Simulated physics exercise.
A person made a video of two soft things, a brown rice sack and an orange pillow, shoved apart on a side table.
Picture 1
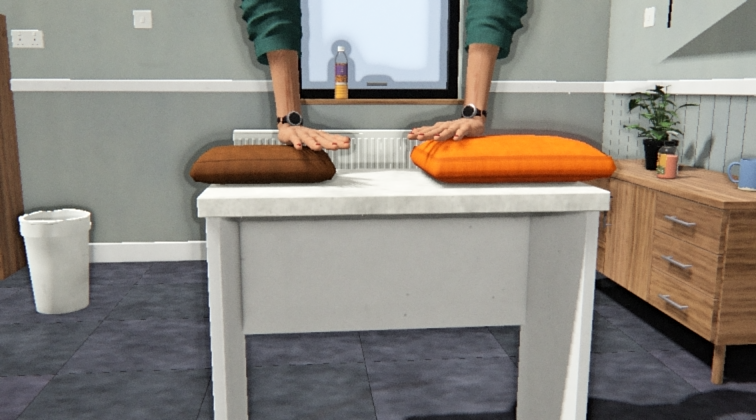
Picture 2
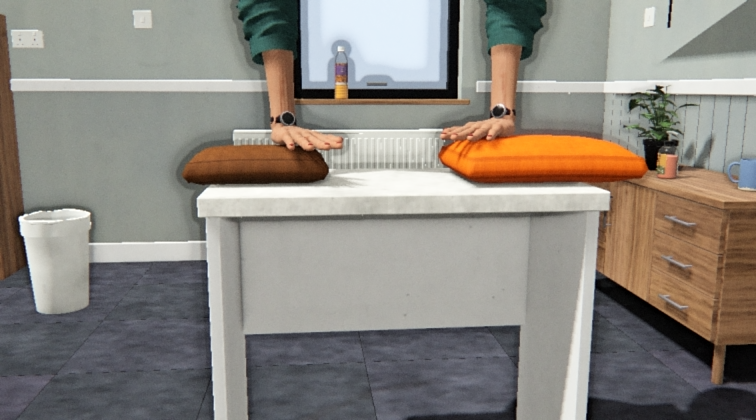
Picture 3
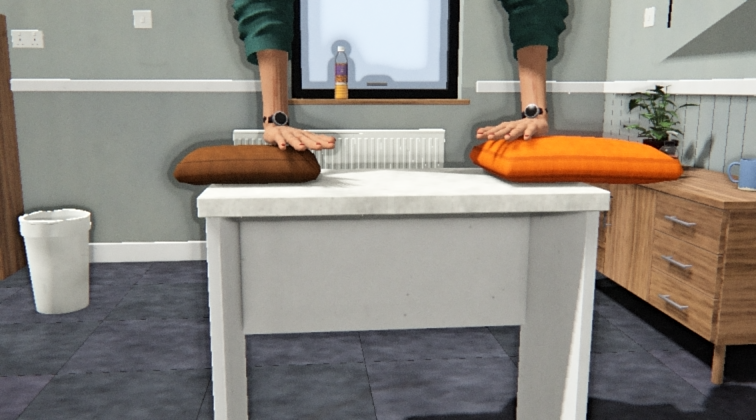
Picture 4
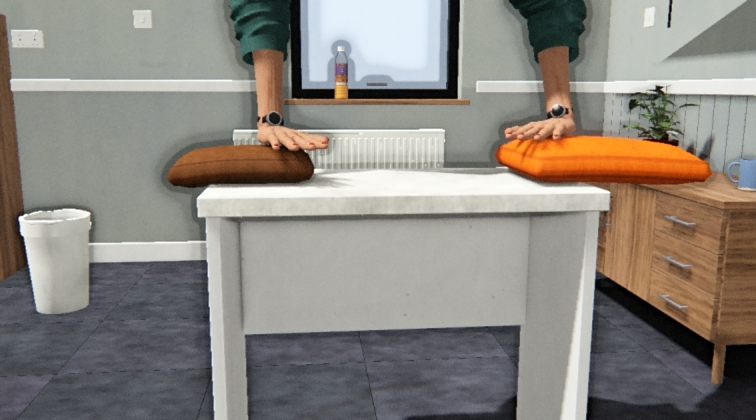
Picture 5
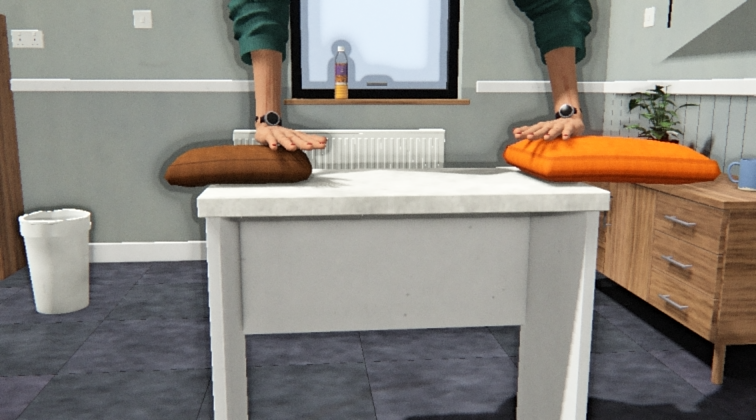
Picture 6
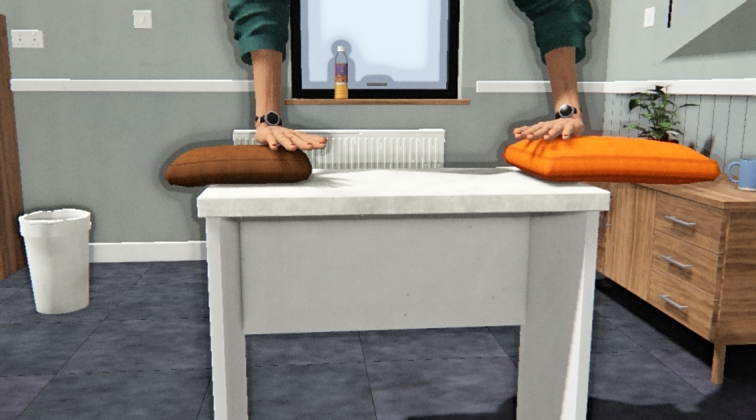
The footage shows two hands on a brown cushion-like item and an orange one on a white table, sliding them apart, the brown slightly left and the orange farther right, until both overhang the edges and stay still.
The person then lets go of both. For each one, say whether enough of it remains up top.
Brown rice sack: Remains up top; orange pillow: Falls off.
Then, 0.34 s past the final frame, rice sack unmoved; pillow falling near (601, 222).
Then, 0.62 s past the final frame, rice sack unmoved; pillow on the floor.
When it is over, rice sack unmoved; pillow on the floor. The brown rice sack holds its place and the orange pillow slumps off the end.
